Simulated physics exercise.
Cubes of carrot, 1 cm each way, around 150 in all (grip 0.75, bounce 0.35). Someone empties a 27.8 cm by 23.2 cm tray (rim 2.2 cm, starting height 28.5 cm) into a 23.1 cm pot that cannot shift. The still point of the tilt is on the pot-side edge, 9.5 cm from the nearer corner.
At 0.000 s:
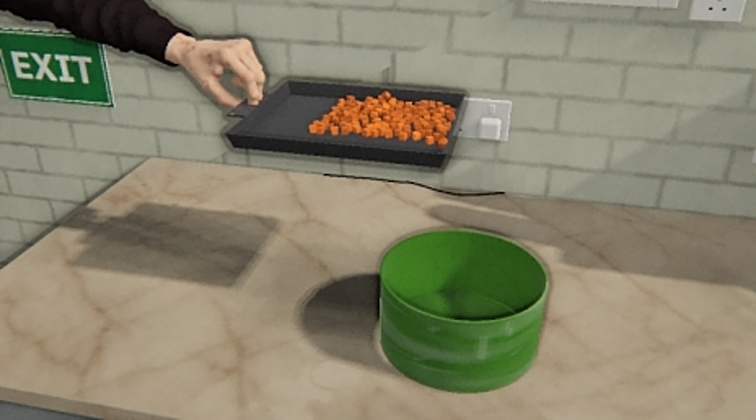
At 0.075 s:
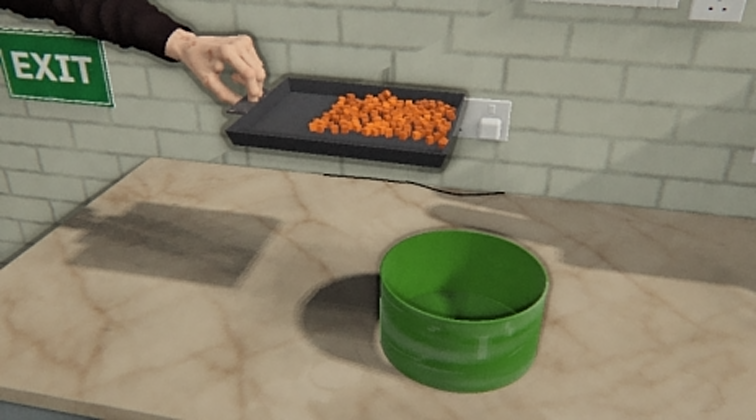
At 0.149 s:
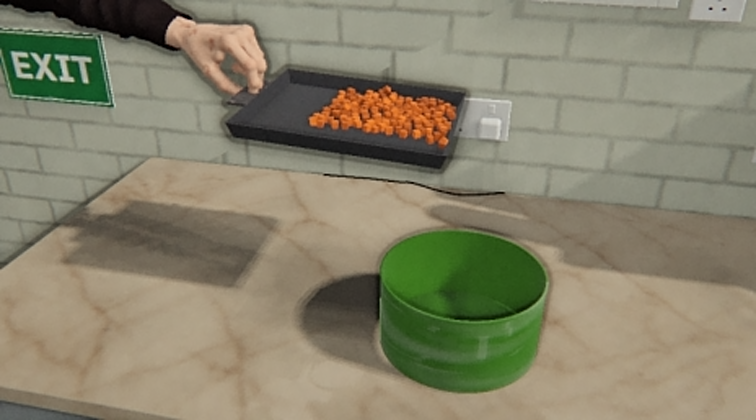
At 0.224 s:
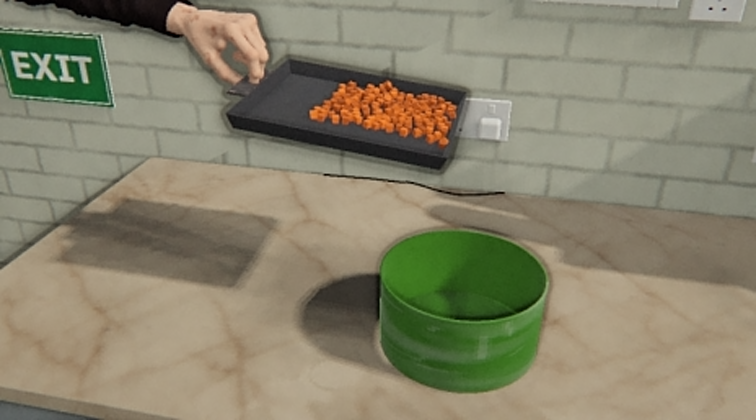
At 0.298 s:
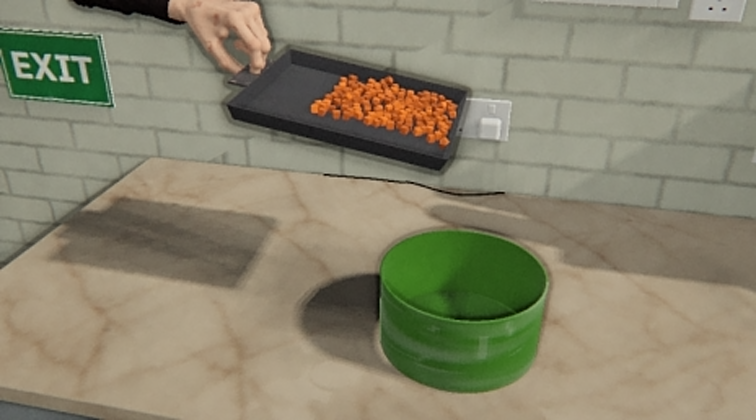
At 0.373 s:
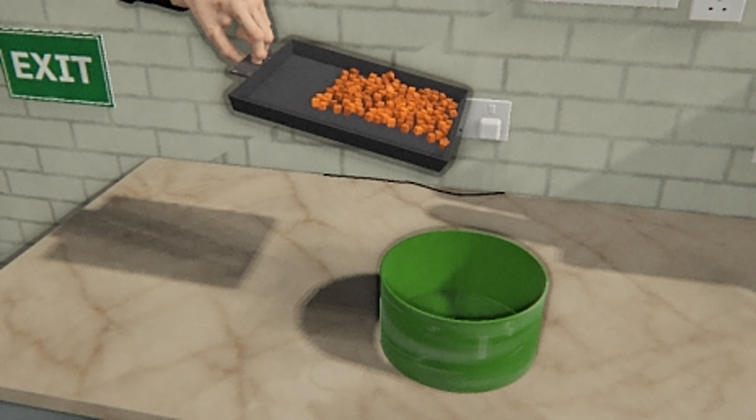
A hand tilts a dark tray of orange carrot cubes slightly above a green pot.
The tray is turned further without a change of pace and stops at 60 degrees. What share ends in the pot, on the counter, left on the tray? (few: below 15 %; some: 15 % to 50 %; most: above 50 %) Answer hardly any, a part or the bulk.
In the pot: Hardly any; on the counter: Hardly any; left on the tray: The bulk.
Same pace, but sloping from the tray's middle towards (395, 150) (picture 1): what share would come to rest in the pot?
About 15 per cent.
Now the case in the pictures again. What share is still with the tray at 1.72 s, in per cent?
Some 95 per cent of the load.
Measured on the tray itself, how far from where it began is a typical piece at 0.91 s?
About 2 cm.
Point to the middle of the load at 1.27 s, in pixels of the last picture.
Near (439, 106).
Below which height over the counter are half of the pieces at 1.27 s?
About 32 cm.
Then, at 0.91 s, tilt 35 degrees; the tray holds 100 %, the pot 0 %.
Then, at 1.27 s, tilt 50 degrees; the tray holds 100 %, the pot 0 %.
Then, at 1.72 s, tilt 60 degrees; the tray holds 95 %, the pot 0 %.
At rest (2.6 s), pot 5 %, counter 0 %, tray 95 %.
